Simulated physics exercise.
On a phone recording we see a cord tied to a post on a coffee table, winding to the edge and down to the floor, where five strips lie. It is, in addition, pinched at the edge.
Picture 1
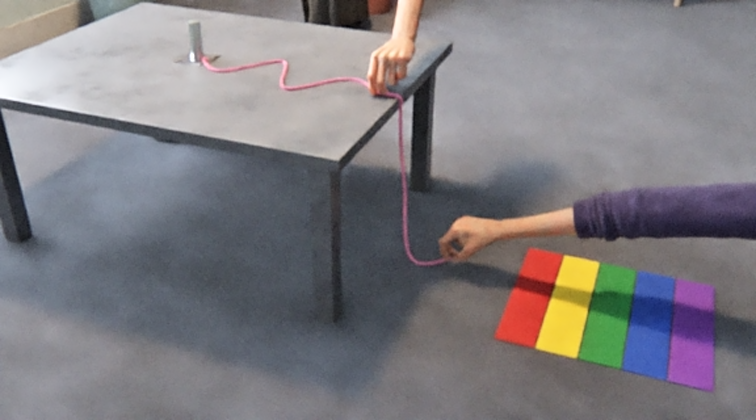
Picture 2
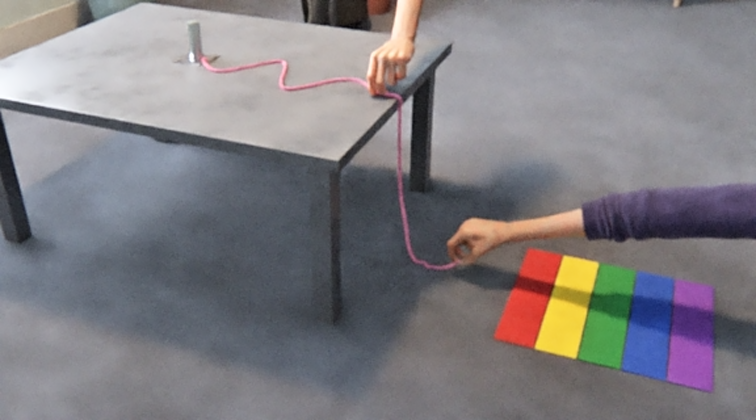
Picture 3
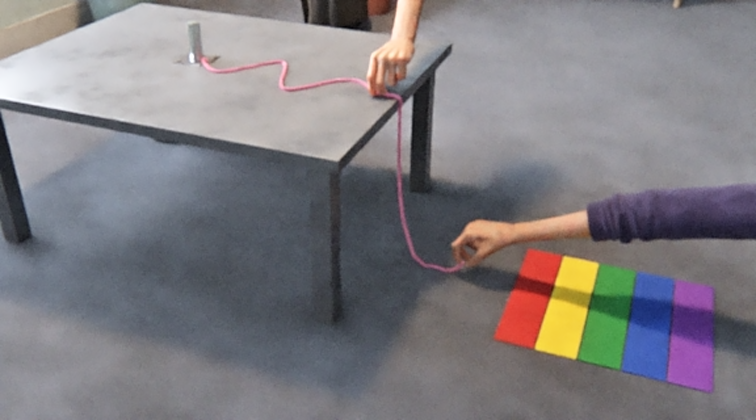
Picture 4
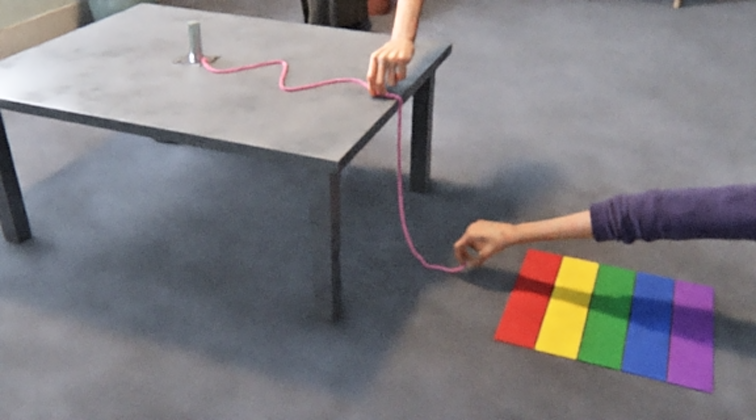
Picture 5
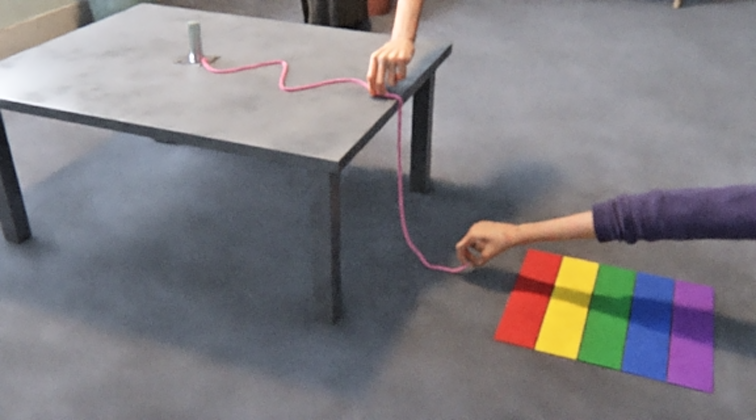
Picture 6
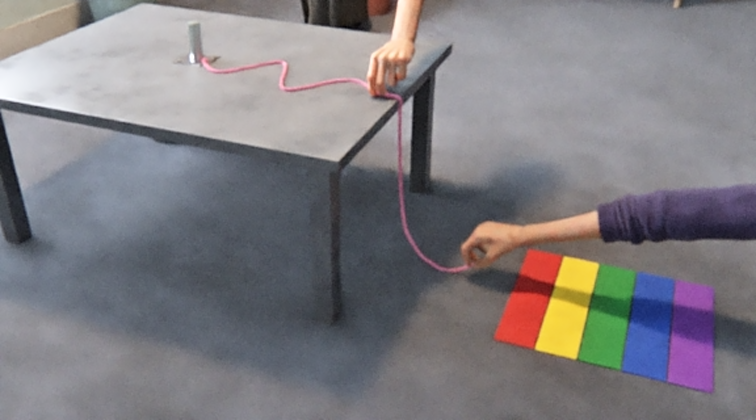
Beside a dark table, a hand draws the pink cord's end slightly right above the floor.
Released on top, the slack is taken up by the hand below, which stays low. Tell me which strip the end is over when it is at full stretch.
It is over the purple strip.
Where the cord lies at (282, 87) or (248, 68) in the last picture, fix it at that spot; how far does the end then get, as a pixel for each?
Per try (px): (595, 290), (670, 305).
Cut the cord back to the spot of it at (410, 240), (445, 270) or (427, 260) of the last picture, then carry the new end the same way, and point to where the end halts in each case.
Try by try: (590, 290), (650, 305) and (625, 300).
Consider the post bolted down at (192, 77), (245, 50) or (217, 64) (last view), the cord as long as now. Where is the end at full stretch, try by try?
Roughly (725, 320), then (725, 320), then (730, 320).
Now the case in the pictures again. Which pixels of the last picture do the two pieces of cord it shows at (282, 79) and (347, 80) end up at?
To (342, 85) for the first and to (429, 118) for the second.
Early on, end near (620, 296); over green.
Midway, end near (668, 307); over blue.
At the end of the slack, end near (697, 313); over purple. It gets as far as the purple strip.
